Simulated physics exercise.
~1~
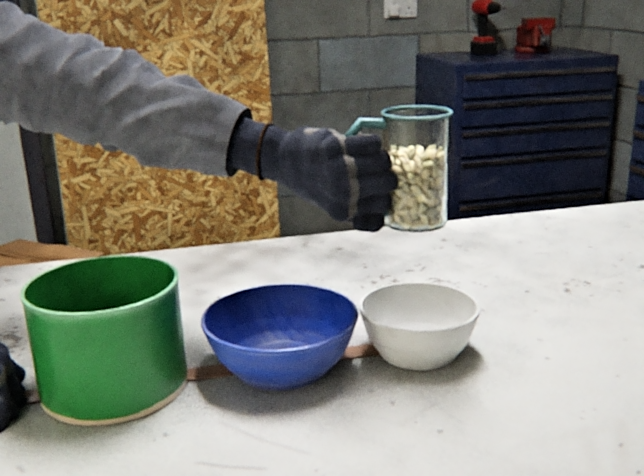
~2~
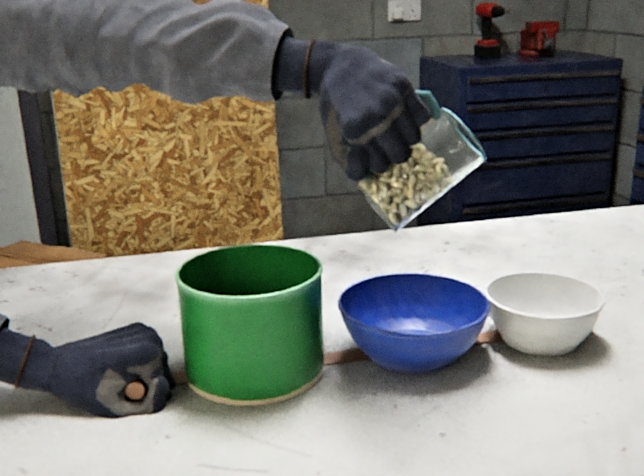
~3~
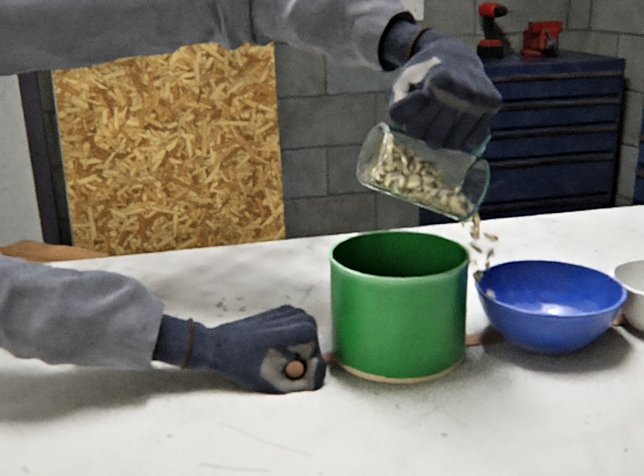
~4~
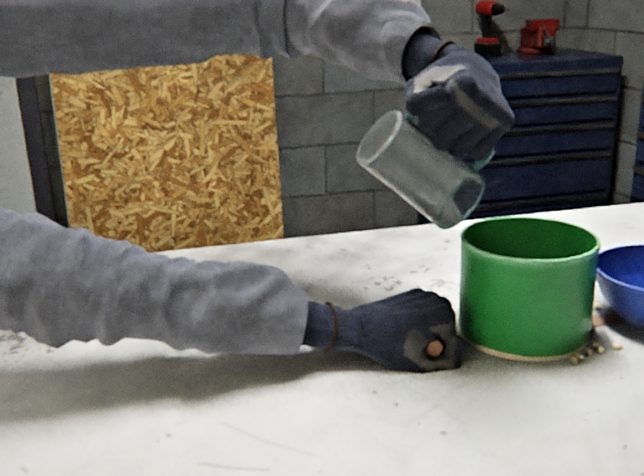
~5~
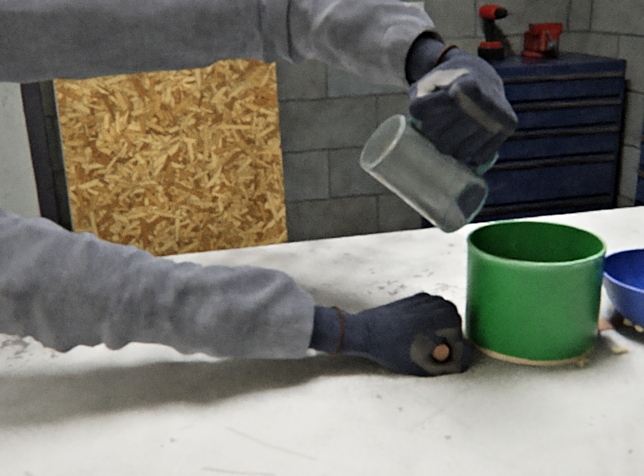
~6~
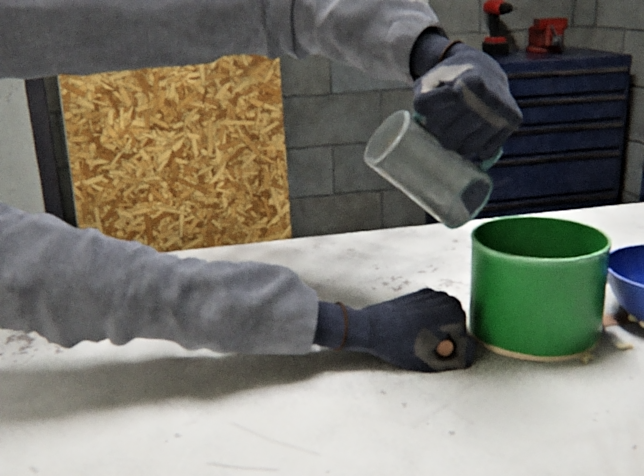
The video shows one gloved hand tipping a clear cup of white beans while another slides a joined green pot, blue bowl and white bowl rightward; the beans pour out, mostly into the green pot, leaving a few on the table and the emptied cup still tilted.
